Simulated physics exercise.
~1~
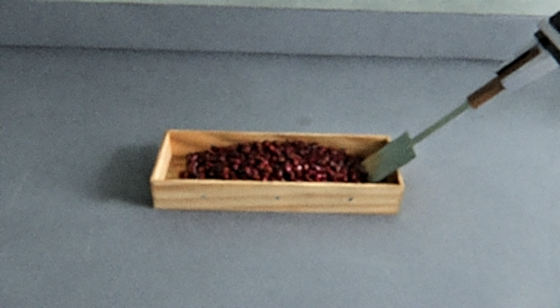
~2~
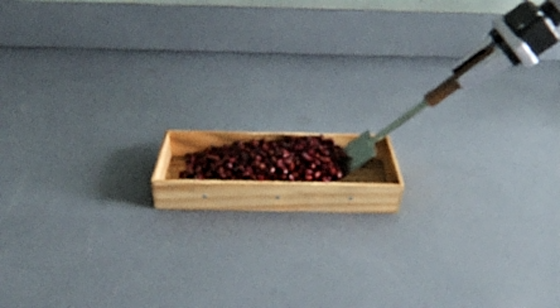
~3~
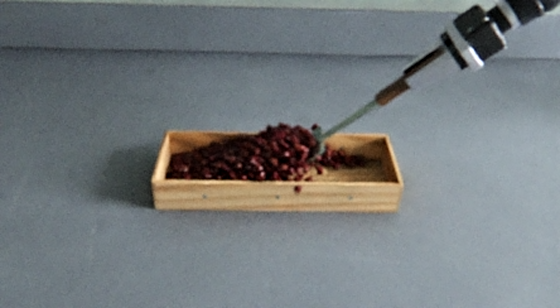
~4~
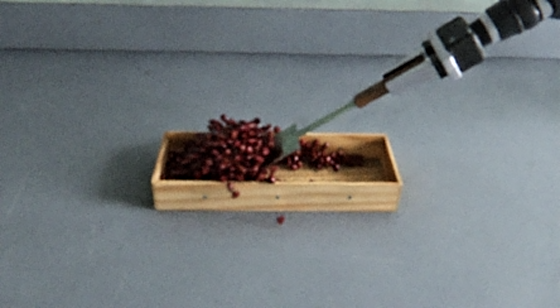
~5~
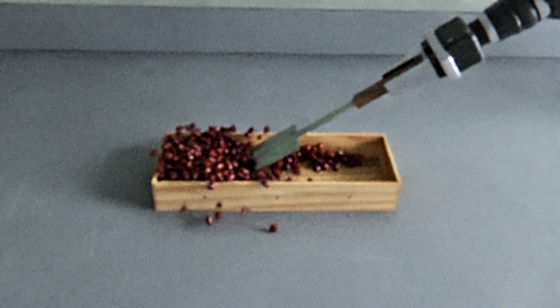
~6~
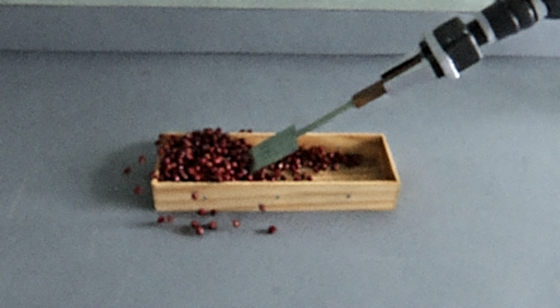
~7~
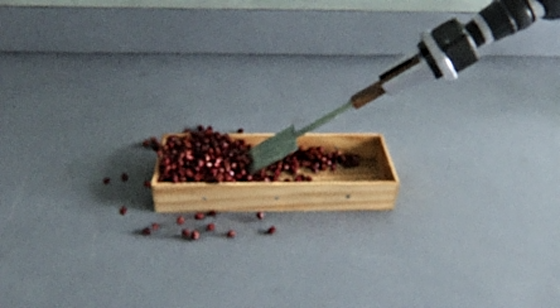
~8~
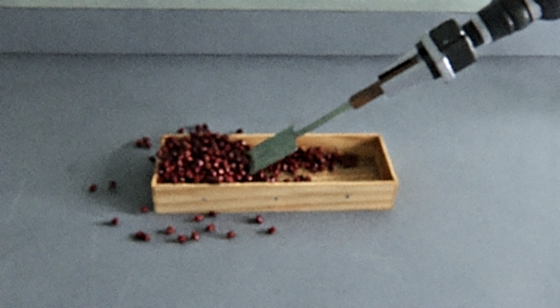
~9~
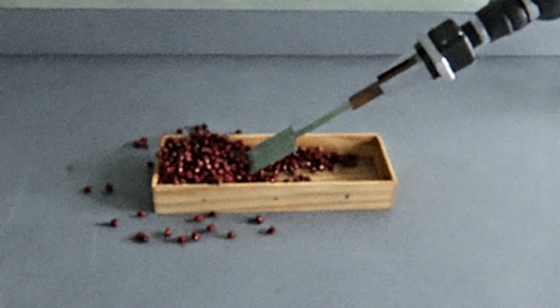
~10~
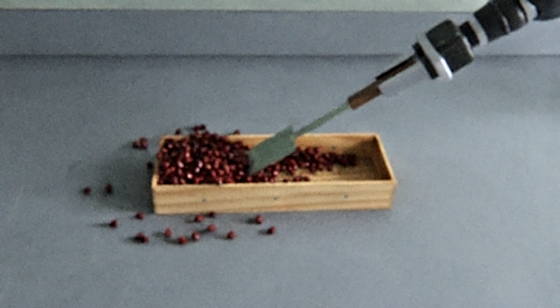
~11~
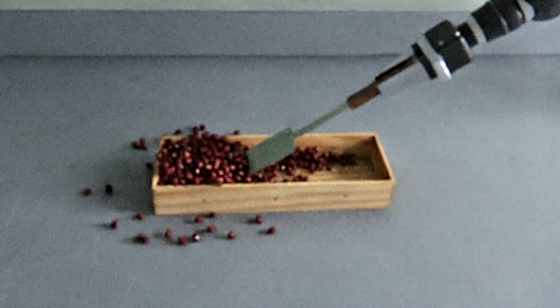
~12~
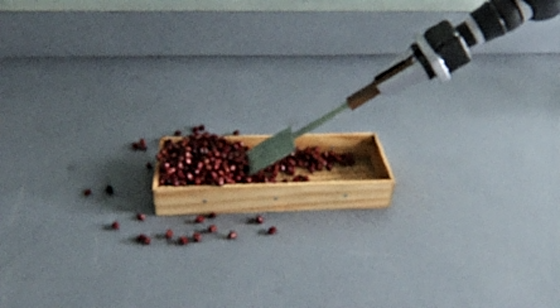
A robot arm's paddle pushes dark red beans left along a tray, spilling some outside.
